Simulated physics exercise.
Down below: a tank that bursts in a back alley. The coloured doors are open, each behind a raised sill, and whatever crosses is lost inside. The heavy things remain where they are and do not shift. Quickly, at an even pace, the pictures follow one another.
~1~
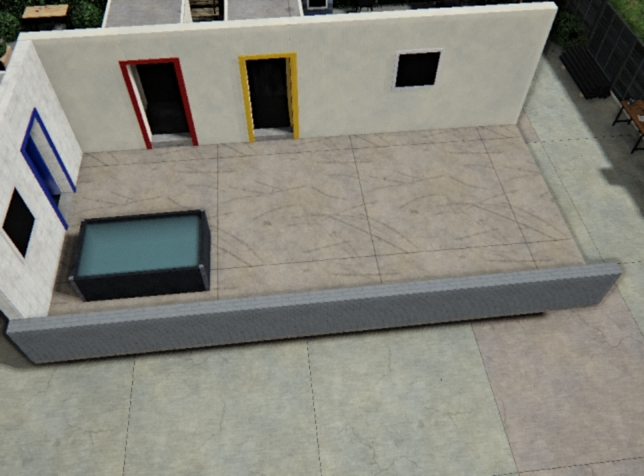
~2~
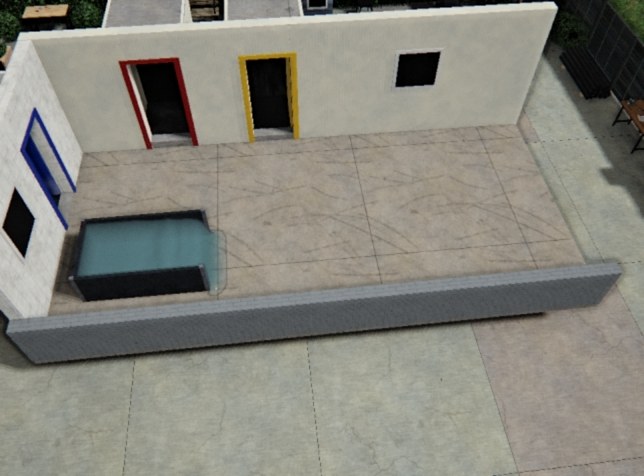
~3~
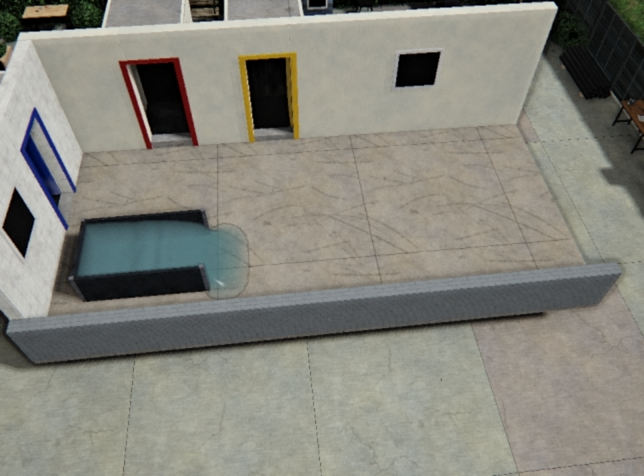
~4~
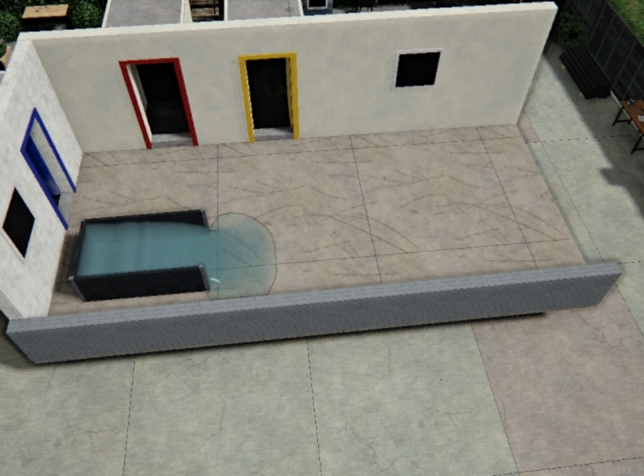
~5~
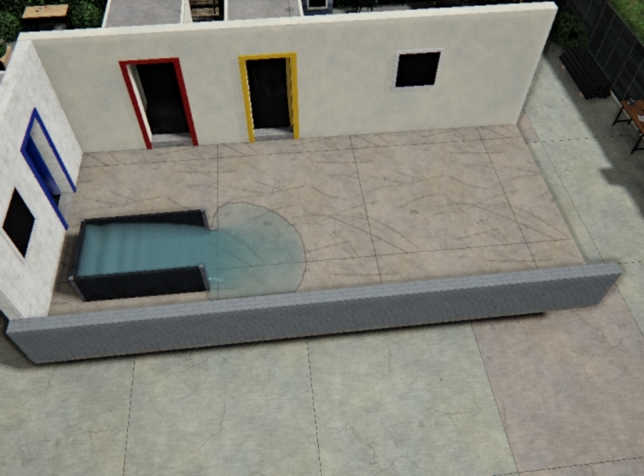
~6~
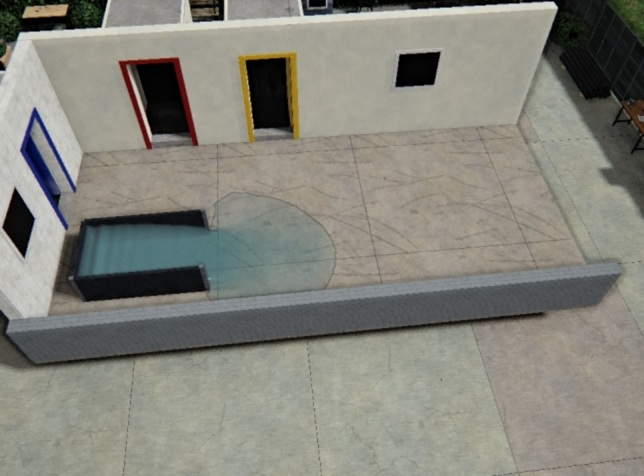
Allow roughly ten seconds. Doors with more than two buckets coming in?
One by one: The yellow door will not top two buckets; the red door will not top two buckets; the blue door will not top two buckets.
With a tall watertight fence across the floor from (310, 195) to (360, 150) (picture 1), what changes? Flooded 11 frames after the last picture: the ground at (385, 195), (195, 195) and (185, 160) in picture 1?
Reading the points as listed, I get deluged, then left untouched, then left untouched.
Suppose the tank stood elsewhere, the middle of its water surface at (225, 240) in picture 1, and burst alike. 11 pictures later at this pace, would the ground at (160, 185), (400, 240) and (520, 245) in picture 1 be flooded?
Result: Spared; inundated; inundated.
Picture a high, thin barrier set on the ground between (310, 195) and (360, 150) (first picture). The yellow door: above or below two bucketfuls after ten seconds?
I reckon the yellow door remains safe then.
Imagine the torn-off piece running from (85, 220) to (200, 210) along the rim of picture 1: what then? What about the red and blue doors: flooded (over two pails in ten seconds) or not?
The red door ends up above; the blue door ends up above.
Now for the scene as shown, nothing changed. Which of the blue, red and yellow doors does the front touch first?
Answer: The yellow-painted one.
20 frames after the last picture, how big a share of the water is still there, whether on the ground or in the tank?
I'd put it at about 90 per cent.
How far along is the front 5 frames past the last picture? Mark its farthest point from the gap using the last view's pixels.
Somewhere about (449, 251).
A moment on, water covers 30 % of the floor; the yellow door not reached, the red door not reached, the blue door not reached.
Next, water covers 50 % of the floor; the yellow door not reached, the red door not reached, the blue door not reached.
Then, water covers 65 % of the floor; the yellow door wet at the sill, nothing in, the red door not reached, the blue door not reached.
Later, water covers 65 % of the floor; the yellow door wet at the sill, nothing in, the red door not reached, the blue door not reached.
In the end, water covers 50 % of the floor; the yellow door wet at the sill, nothing in, the red door not reached, the blue door not reached.
